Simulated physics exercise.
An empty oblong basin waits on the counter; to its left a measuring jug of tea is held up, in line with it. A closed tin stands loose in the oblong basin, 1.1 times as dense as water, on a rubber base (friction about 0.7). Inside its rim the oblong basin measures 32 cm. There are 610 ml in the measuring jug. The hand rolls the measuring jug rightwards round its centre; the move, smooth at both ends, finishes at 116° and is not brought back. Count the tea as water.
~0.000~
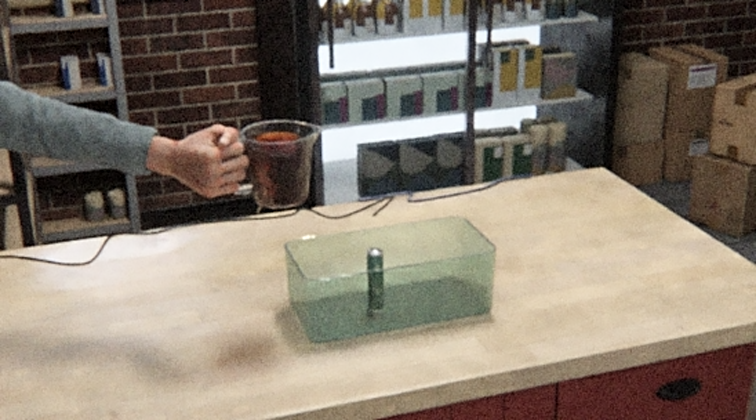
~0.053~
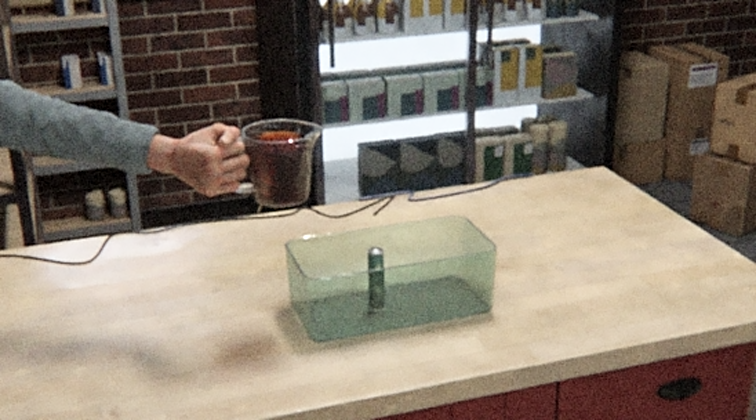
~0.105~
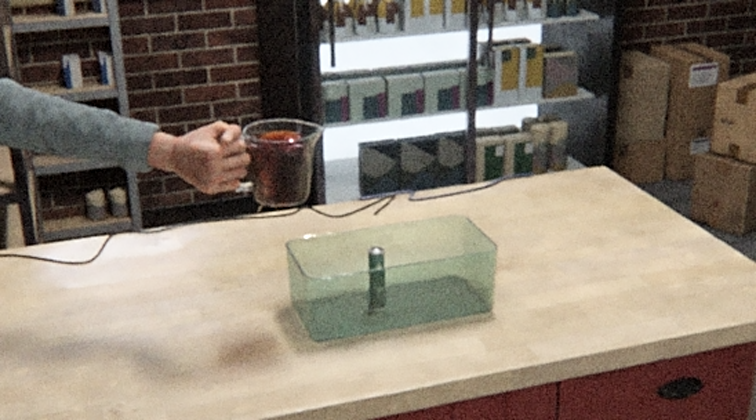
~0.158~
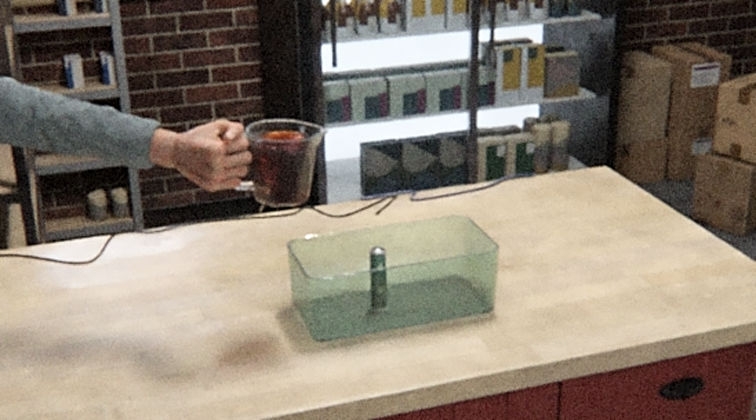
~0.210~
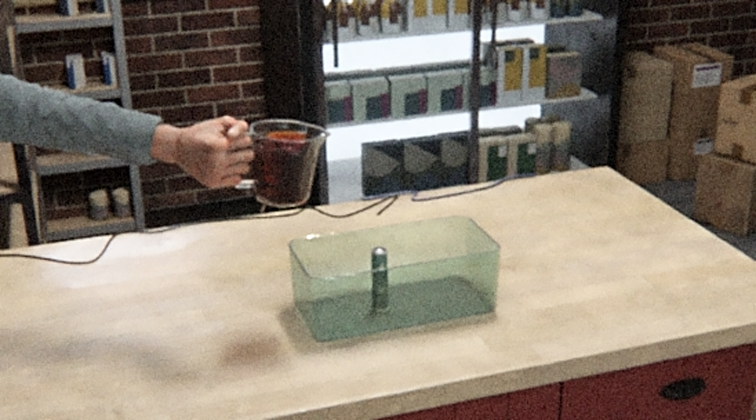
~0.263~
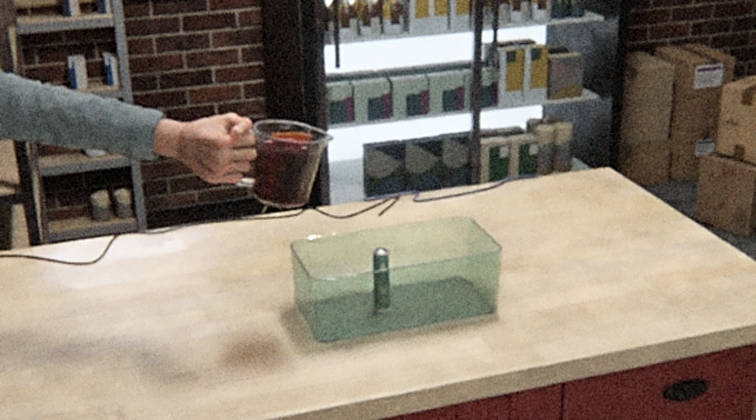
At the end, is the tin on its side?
It topples.
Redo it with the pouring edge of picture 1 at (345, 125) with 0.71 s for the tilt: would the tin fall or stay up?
Then it falls.
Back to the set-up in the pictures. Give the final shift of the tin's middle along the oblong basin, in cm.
About 10.0 cm.
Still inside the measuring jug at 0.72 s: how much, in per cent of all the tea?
Near 70 in a hundred.
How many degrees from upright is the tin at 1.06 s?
It is at some 0°.
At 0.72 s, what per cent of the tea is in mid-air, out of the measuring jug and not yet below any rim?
About 22 per cent.
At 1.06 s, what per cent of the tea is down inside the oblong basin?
Near 74 in a hundred.
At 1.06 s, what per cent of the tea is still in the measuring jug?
Some 10 per cent.
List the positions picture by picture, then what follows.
In the first picture, tilt 0°; pouring edge (322, 128); surface from (245, 145) to (311, 137); the oblong basin's rim runs from (294, 262) to (480, 233); the tin's top is at (375, 254).
In the second picture, tilt 0°; pouring edge (323, 127); surface from (245, 144) to (311, 136).
In the third picture, tilt 2°; pouring edge (325, 128); surface from (247, 144) to (312, 137).
In the fourth picture, tilt 4°; pouring edge (328, 130); surface from (249, 143) to (315, 137).
In the fifth picture, tilt 7°; pouring edge (331, 132); surface from (253, 143) to (318, 137).
In the sixth picture, tilt 11°; pouring edge (334, 136); surface from (255, 145) to (323, 138).
By 0.72 s the tilt is 68° and 70 per cent is still to pour; the tin stands where it began.
By 1.06 s the tilt is 107° and 10 per cent is still to pour; the tin stands 3 cm from where it began.
By 1.42 s the tilt is 116° and 0 per cent is still to pour; the tin lies on its side.
By 1.80 s the tilt is 116° and 0 per cent is still to pour; the tin lies on its side.
At rest the tin lies on its side.
